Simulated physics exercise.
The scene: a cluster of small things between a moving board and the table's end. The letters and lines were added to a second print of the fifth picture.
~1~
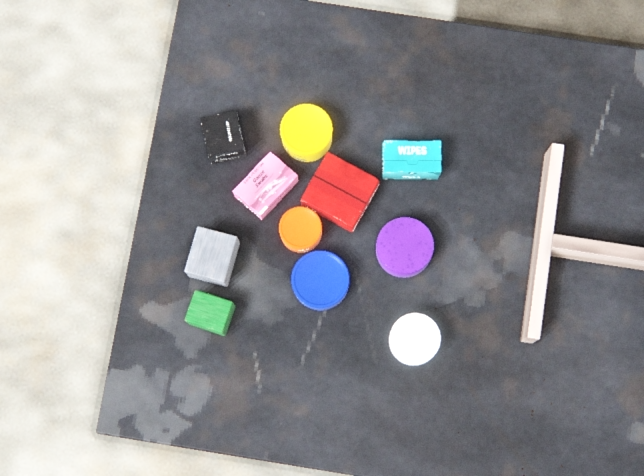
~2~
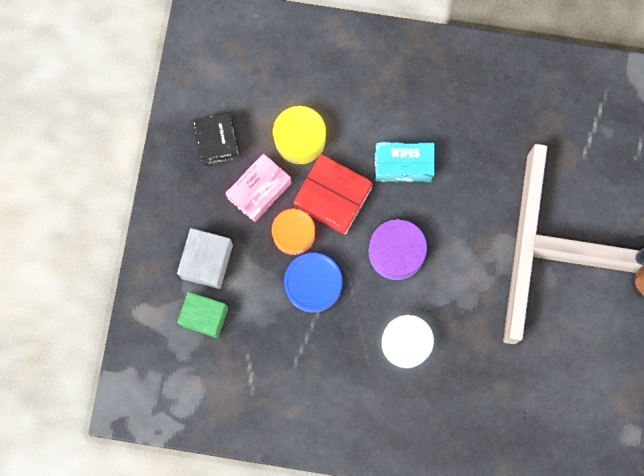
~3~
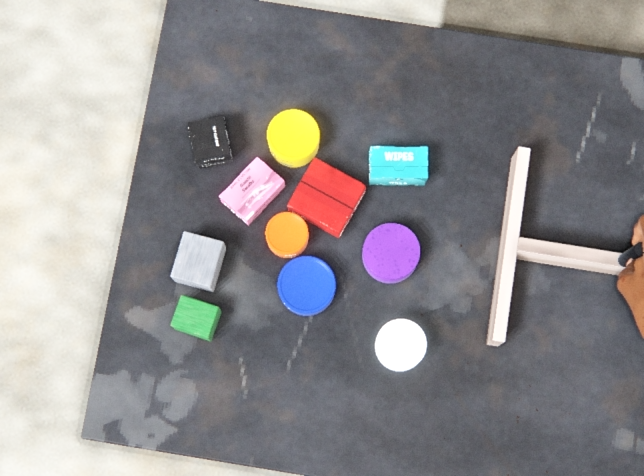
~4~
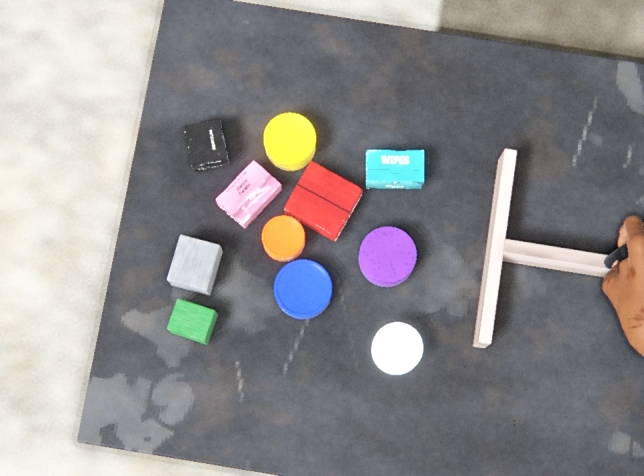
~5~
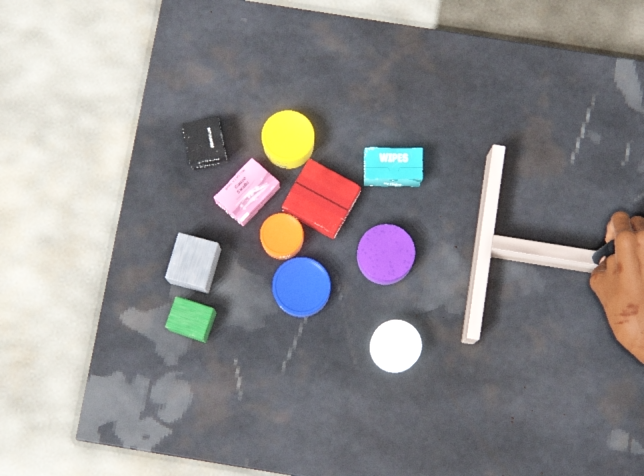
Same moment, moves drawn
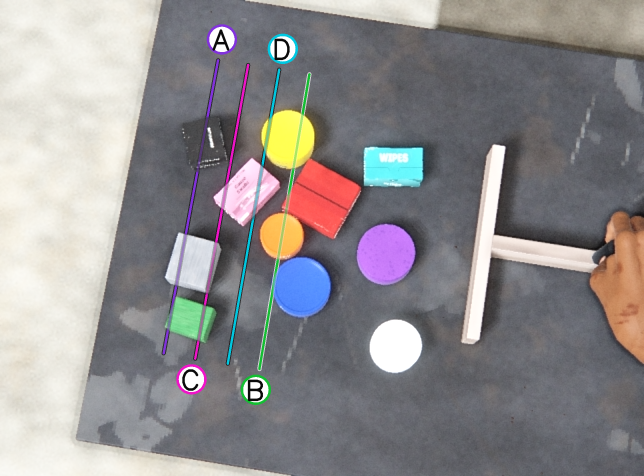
A hand slides a wooden T-shaped board slightly left toward a cluster of colourful objects.
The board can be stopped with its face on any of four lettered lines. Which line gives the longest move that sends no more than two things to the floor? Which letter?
C.
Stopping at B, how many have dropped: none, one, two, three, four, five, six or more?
The count is none.
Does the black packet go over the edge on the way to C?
Yes.
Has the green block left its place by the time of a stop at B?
No.
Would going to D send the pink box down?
No.
On the marked copy, A at (192, 203); B at (285, 218); C at (222, 208); D at (254, 213).
Following C. Soon after the start, board (390, 225); white pot (378, 353); turquoise box (364, 159).
Later, board (295, 210); black packet (169, 119); pink box (185, 163).
In the end, board (225, 199); black packet over the edge; pink box over the edge; two fallen.
As for the rest, A drops five; B is within the limit but short; D is within the limit but short.
